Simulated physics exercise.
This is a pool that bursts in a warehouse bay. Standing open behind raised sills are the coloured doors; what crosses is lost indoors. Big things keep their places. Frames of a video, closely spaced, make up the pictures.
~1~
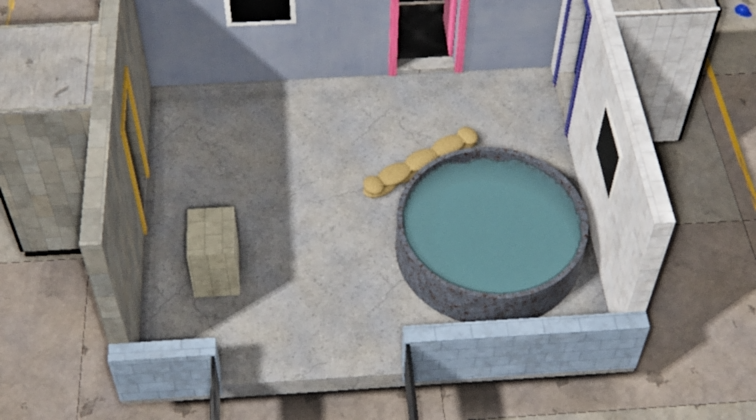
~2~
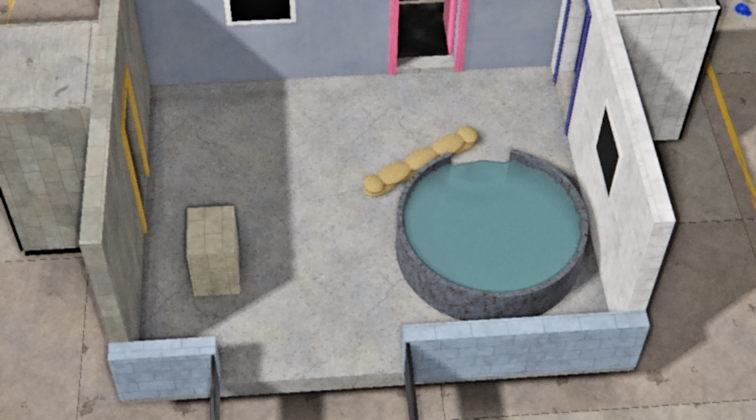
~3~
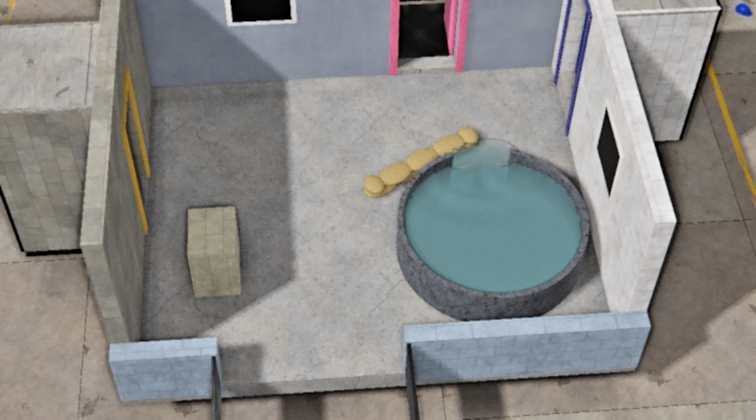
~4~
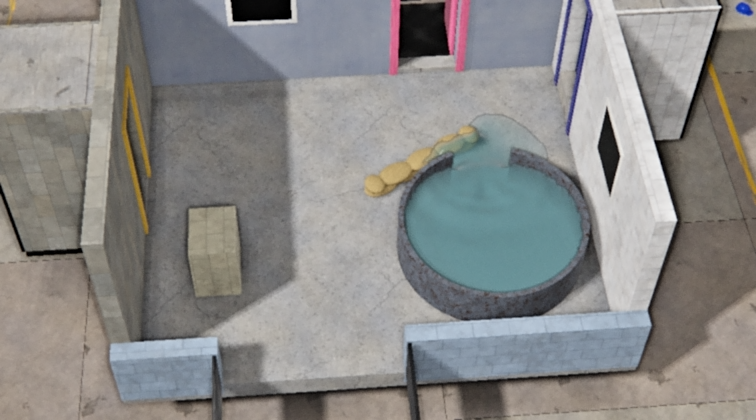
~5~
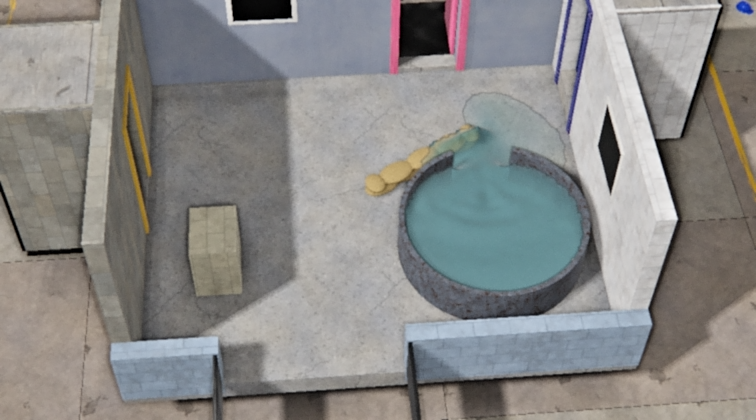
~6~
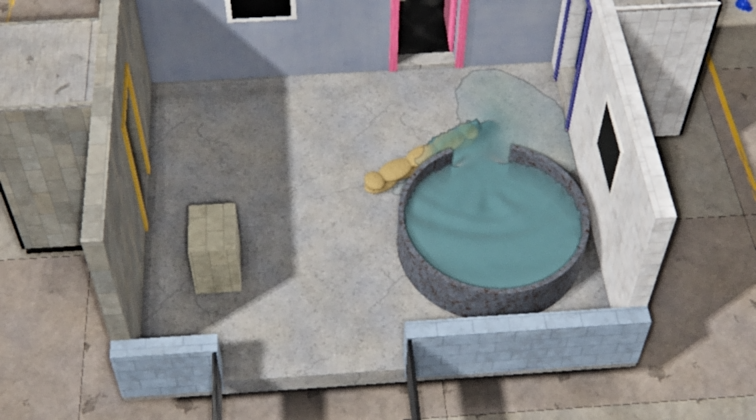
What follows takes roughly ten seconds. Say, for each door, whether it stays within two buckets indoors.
At the end, the yellow door ends up above the line; the pink door ends up above the line; the blue door ends up at or below the line.
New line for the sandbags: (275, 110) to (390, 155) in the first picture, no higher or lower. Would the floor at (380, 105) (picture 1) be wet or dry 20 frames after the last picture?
There: Awash.
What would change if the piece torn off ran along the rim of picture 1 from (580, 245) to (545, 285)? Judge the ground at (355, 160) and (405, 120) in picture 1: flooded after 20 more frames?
Point one not reached; point two not reached.
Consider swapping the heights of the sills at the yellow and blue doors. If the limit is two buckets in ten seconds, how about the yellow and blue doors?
After the swap, the yellow door falls short and the blue door overshoots.
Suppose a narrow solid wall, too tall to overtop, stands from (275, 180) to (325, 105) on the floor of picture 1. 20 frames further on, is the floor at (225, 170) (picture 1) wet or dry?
There: Dry.
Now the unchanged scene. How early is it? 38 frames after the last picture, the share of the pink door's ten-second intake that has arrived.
It would be roughly 90 percent of the ten-second total.
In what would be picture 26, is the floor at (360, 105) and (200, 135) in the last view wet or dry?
Taking them as listed, I'd call them soaked and not wet.
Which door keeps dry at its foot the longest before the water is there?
Answer is the door marked yellow.
A moment on, water covers 25 % of the floor; the yellow door not reached, the pink door wet at the sill, nothing in, the blue door wet at the sill, nothing in.
Next, water covers 35 % of the floor; the yellow door not reached, the pink door under two buckets in, the blue door wet at the sill, nothing in.
Then, water covers 45 % of the floor; the yellow door not reached, the pink door over two buckets in, the blue door wet at the sill, nothing in.
Later, water covers 85 % of the floor; the yellow door under two buckets in, the pink door over two buckets in, the blue door wet at the sill, nothing in.
In the end, water covers 95 % of the floor; the yellow door over two buckets in, the pink door over two buckets in, the blue door wet at the sill, nothing in.
